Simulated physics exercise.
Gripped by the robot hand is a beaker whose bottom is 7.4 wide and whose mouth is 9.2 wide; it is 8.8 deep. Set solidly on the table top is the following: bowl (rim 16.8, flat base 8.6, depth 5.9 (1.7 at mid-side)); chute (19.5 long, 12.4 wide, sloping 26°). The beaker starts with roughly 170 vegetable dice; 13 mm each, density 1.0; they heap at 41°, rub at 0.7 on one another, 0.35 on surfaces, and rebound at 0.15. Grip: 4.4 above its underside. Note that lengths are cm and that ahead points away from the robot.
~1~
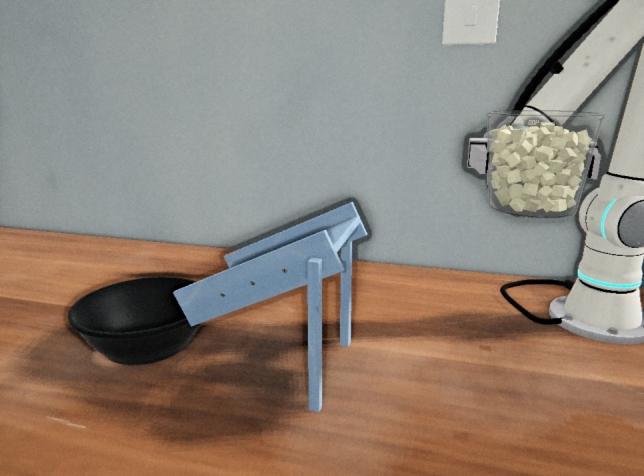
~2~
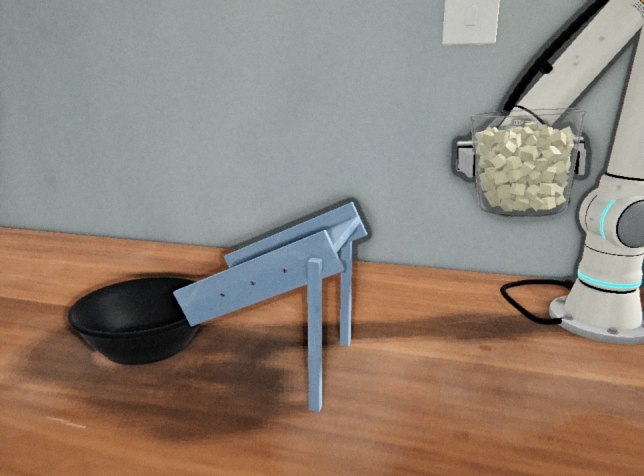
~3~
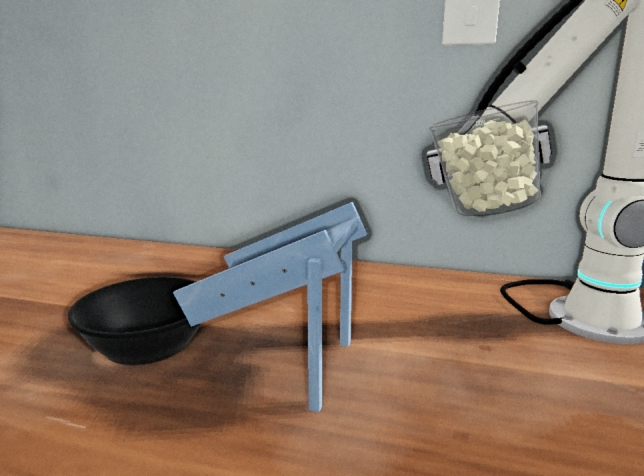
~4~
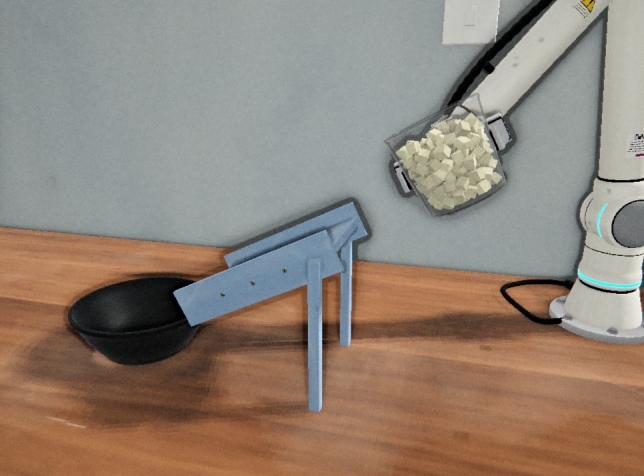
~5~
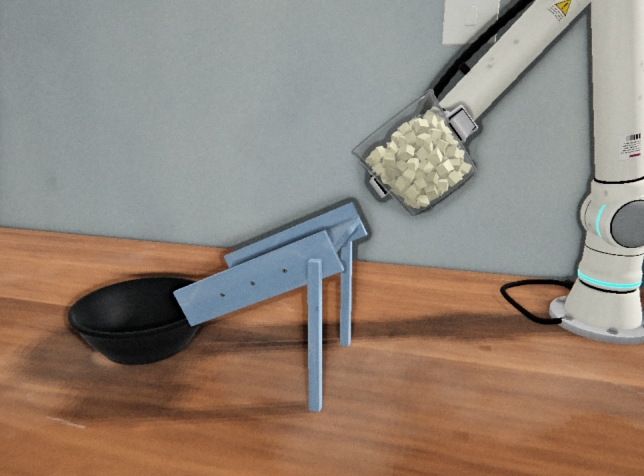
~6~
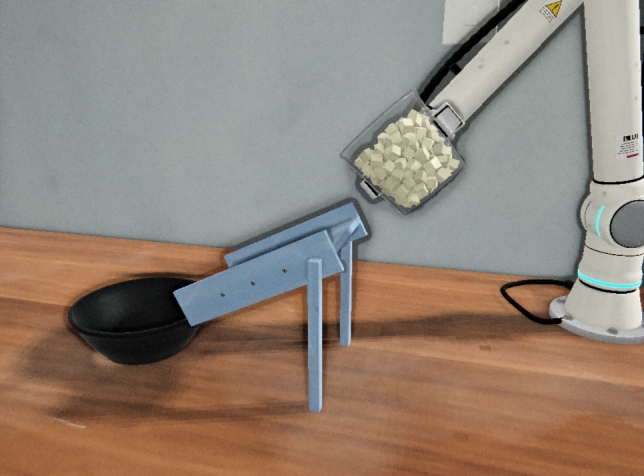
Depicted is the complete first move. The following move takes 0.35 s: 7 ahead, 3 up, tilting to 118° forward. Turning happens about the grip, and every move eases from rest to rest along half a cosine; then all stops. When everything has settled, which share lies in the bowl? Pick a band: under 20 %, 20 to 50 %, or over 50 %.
Over 50 %.
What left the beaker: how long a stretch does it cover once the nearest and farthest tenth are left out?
Around 8 cm long.
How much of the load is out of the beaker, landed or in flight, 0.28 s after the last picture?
About 0 in a hundred parts are out.
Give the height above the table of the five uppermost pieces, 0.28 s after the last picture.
32 cm, roughly.
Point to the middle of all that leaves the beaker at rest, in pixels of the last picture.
Near (151, 331).
Then, 0.14 s after the last picture, tilted 69° forward, highest piece 31 above the table; 168 in the beaker.
Then, 0.28 s after the last picture, tilted 111° forward, highest piece 33 above the table; 168 in the beaker.
Then, 0.55 s after the last picture, tilted 118° forward, highest piece 25 above the table; 26 in the bowl, 11 in the beaker, 131 on the chute or in flight.
Then, 1.60 s after the last picture, tilted 118° forward, highest piece 5 above the table; 165 in the bowl, 3 on the table or floor.
Final count, 165 in the bowl, 3 on the table or floor. That is 98 % in the bowl.
